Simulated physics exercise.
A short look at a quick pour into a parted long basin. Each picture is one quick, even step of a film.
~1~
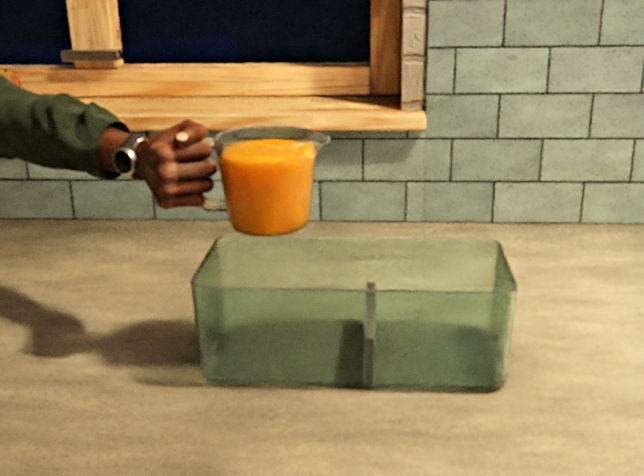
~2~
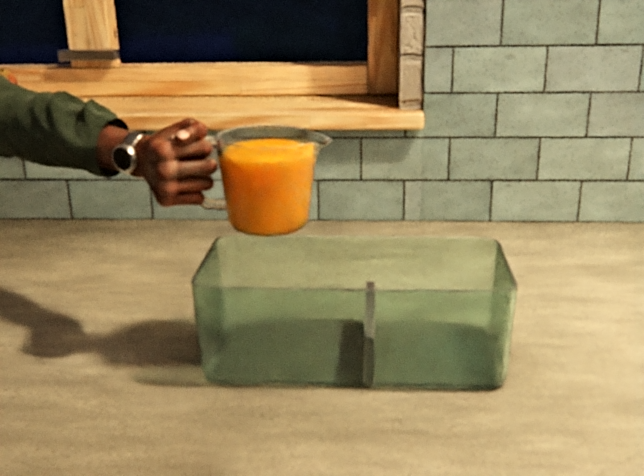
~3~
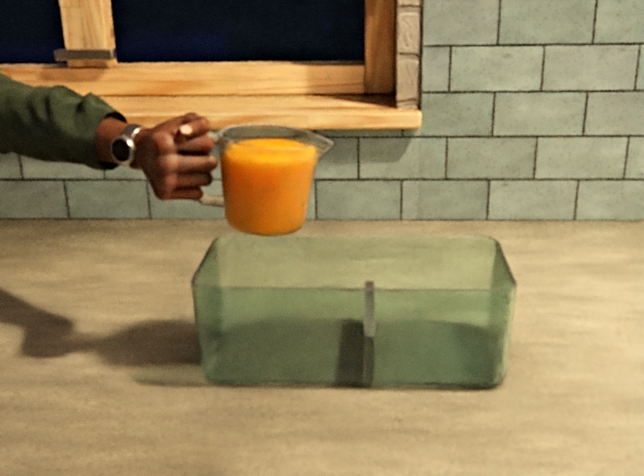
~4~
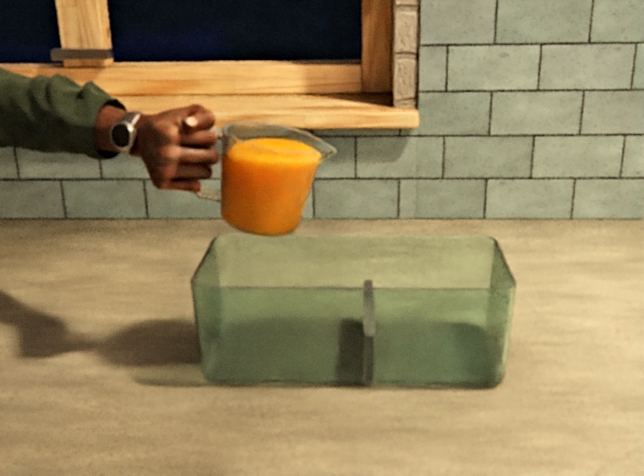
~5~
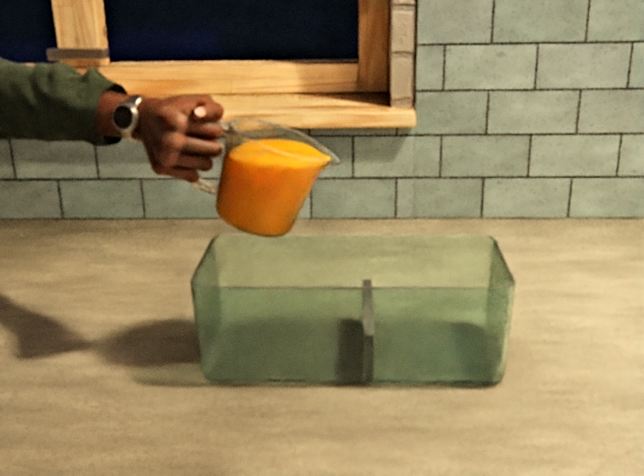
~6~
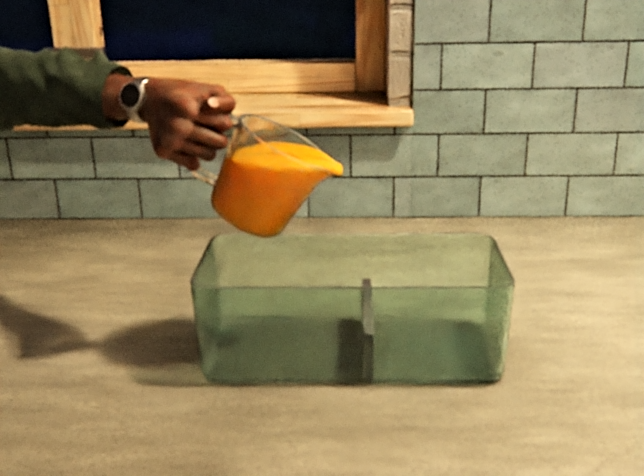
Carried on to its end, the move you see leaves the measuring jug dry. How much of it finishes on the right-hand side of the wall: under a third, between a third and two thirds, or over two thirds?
The amount right of the wall is going to settle in the middle, one third to two thirds.
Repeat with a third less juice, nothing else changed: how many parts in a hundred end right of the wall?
I'd say roughly 20 percent.
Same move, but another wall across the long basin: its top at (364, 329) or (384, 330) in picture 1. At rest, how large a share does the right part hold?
70 % then 35 %, approximately.
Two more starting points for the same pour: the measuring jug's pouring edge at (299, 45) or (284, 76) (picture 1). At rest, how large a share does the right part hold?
40 % and 5 %.
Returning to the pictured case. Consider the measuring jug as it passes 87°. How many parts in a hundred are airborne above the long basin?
About 20 per cent.
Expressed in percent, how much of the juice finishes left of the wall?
It comes to some 50 per cent.
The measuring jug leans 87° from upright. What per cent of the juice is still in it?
Around 50 percent remains.
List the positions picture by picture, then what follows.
In the first frame, it leans 0°; its right rim is at (331, 138); the juice meets the walls at (222, 149) and (315, 149); the long basin's rim runs from (205, 261) to (507, 265); the wall's top is at (370, 309).
In the second frame, it leans 1°; its right rim is at (332, 139); the juice meets the walls at (223, 149) and (315, 149).
In the third frame, it leans 5°; its right rim is at (334, 143); the juice meets the walls at (224, 147) and (317, 151).
In the fourth frame, it leans 12°; its right rim is at (337, 151); the juice meets the walls at (226, 148) and (321, 152).
In the fifth frame, it leans 20°; its right rim is at (340, 161); the juice meets the walls at (229, 151) and (330, 155).
In the sixth frame, it leans 30°; its right rim is at (342, 173); the juice meets the walls at (227, 160) and (336, 162); 1 per cent is over the edge.
A moment on, the tilt is 87° and 50 per cent is still to pour, 5 is left of the wall and 26 right of it.
Next, the tilt is 101° and 10 per cent is still to pour, 38 is left of the wall and 47 right of it.
Then the tilt is 101° and 1 per cent is still to pour, 51 is left of the wall and 47 right of it.
Later the tilt is 101° and 0 per cent is still to pour, 52 is left of the wall and 47 right of it.
Finally, 52 per cent lies left of the wall, 47 right of it and 0 outside.
